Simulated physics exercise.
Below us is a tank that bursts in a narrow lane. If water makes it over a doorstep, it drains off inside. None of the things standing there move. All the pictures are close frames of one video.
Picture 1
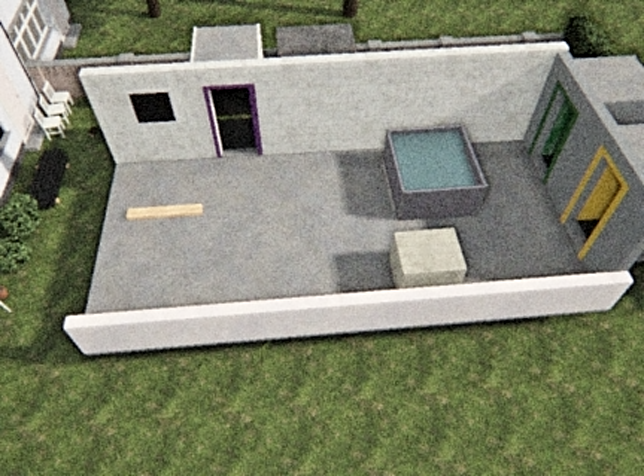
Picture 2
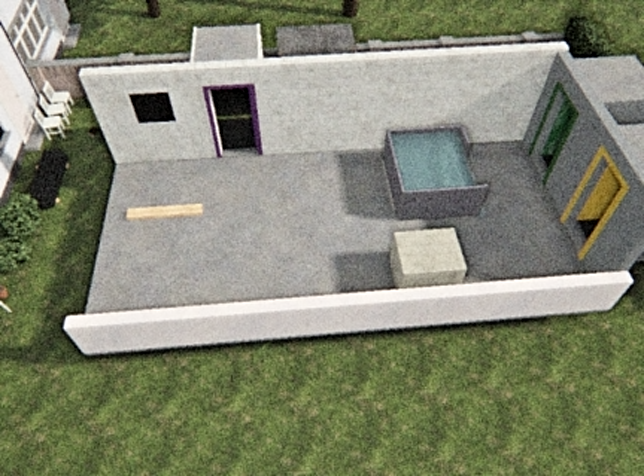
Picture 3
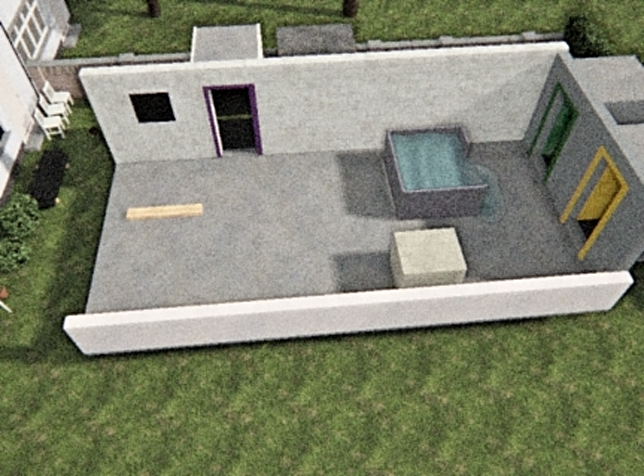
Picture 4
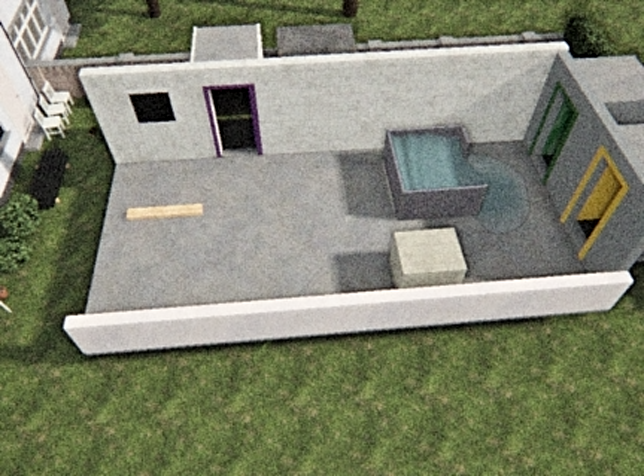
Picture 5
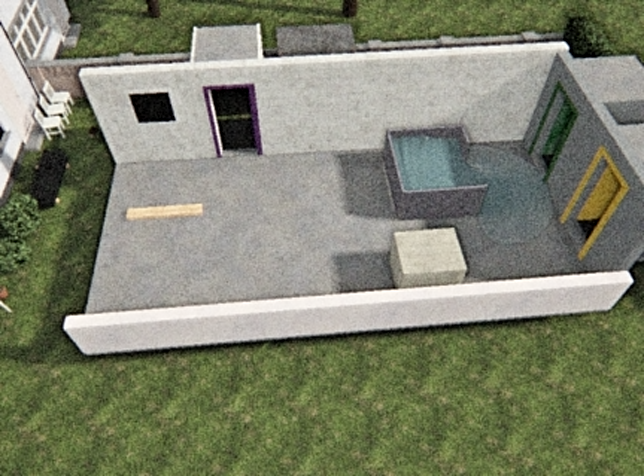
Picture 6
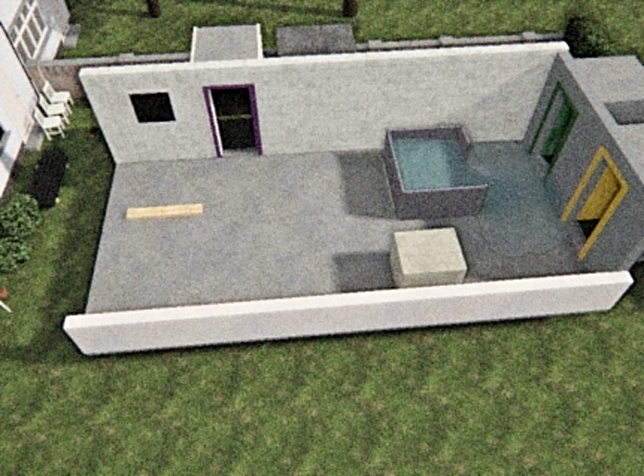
Open tank of water in a walled grey yard bursting on its right side, water spreading rightward across the floor toward coloured doorways.
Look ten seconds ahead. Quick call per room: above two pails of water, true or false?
Purple door: False; yellow door: True; green door: True.
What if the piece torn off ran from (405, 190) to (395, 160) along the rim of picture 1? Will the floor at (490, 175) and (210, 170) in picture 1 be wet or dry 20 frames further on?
The first spot is spared, the second swamped.
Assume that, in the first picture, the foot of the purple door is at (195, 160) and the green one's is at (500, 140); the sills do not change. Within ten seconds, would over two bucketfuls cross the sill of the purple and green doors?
Purple: Comes in low; green: Comes in high.
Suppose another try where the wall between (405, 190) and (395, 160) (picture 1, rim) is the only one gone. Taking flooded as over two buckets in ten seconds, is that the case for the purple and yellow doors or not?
Note: Purple crosses the line, yellow misses the line.
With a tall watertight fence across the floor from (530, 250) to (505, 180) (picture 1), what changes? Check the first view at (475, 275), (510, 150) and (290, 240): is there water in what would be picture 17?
Taking the points in order - wetted, wetted, unwetted.
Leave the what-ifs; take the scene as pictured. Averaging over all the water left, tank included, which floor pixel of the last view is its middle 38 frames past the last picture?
That comes out near (457, 220).
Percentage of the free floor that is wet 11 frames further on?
That works out to some 20 in a hundred.
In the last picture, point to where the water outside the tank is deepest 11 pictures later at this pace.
That would be (584, 279).
A moment on, water covers 15 % of the floor; the purple door not reached, the yellow door under two buckets in, the green door far over two buckets in.
Next, water covers 20 % of the floor; the purple door not reached, the yellow door over two buckets in, the green door far over two buckets in.
Then, water covers 30 % of the floor; the purple door not reached, the yellow door far over two buckets in, the green door far over two buckets in.
Later, water covers 60 % of the floor; the purple door wet at the sill, nothing in, the yellow door far over two buckets in, the green door far over two buckets in.
In the end, water covers 85 % of the floor; the purple door wet at the sill, nothing in, the yellow door far over two buckets in, the green door far over two buckets in.
